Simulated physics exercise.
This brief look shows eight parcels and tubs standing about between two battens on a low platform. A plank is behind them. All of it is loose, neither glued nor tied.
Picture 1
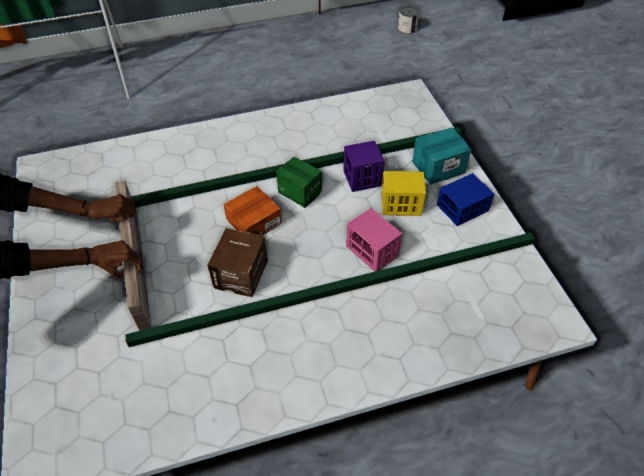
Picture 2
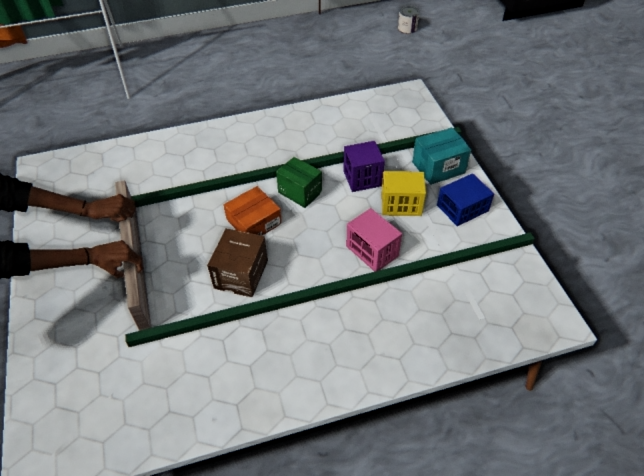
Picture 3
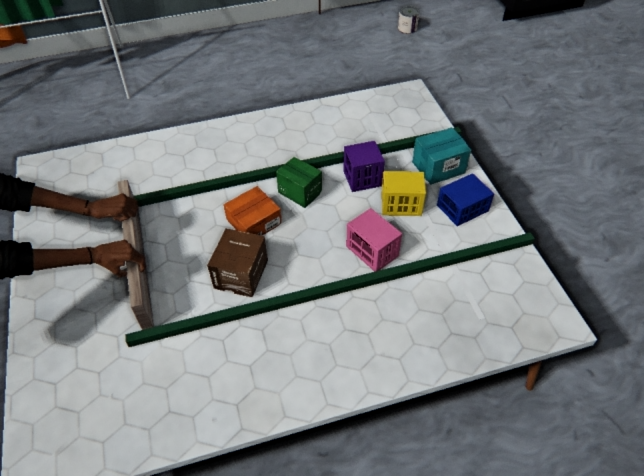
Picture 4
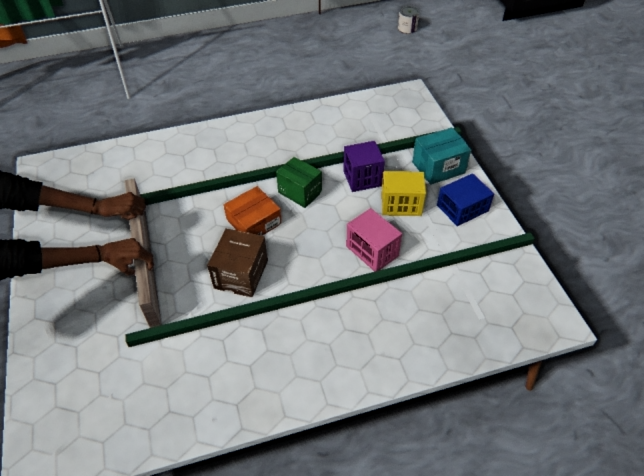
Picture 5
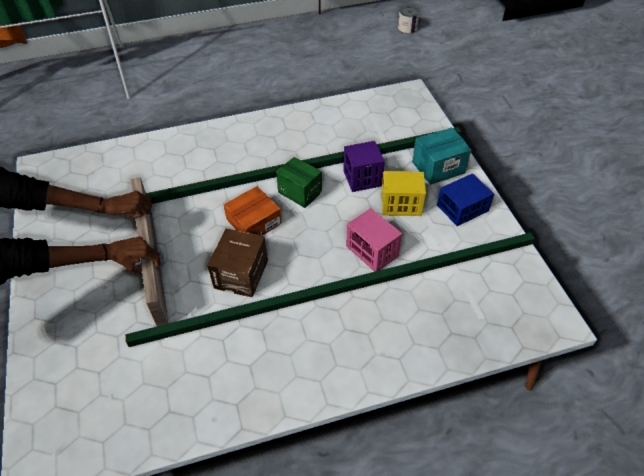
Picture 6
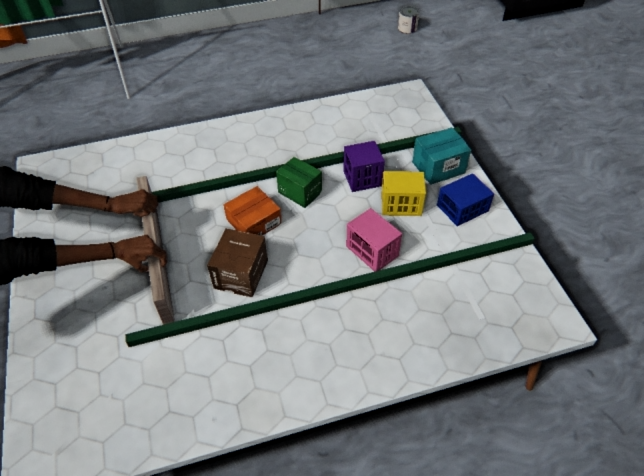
A plank held by two hands slides slightly right between green battens toward scattered colourful crates.
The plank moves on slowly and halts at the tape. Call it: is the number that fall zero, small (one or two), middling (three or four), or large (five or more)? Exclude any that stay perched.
It is small.
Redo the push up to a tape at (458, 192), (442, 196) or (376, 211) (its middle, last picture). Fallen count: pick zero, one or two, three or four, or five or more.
In the order of the places given: Five or more; three to four; no fall at all.
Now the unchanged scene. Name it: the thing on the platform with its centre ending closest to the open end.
The yellow crate winds up nearest.
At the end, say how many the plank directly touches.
It touches 3.
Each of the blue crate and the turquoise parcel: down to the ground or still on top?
Blue crate: Drops; turquoise parcel: Drops.
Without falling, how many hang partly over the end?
Things overhanging at the end: 0.
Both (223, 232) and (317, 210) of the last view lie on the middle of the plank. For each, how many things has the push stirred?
Up to then 1, and up to the other point 4.
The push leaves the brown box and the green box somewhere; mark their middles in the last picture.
Same order as the question: First (448, 204), second (413, 148).
A little later, none off yet; turquoise parcel at rest near (441, 156); blue crate at rest near (465, 200); yellow crate at rest near (403, 194).
When it is over, the number that fall off is one or two; down, blue crate and turquoise parcel.
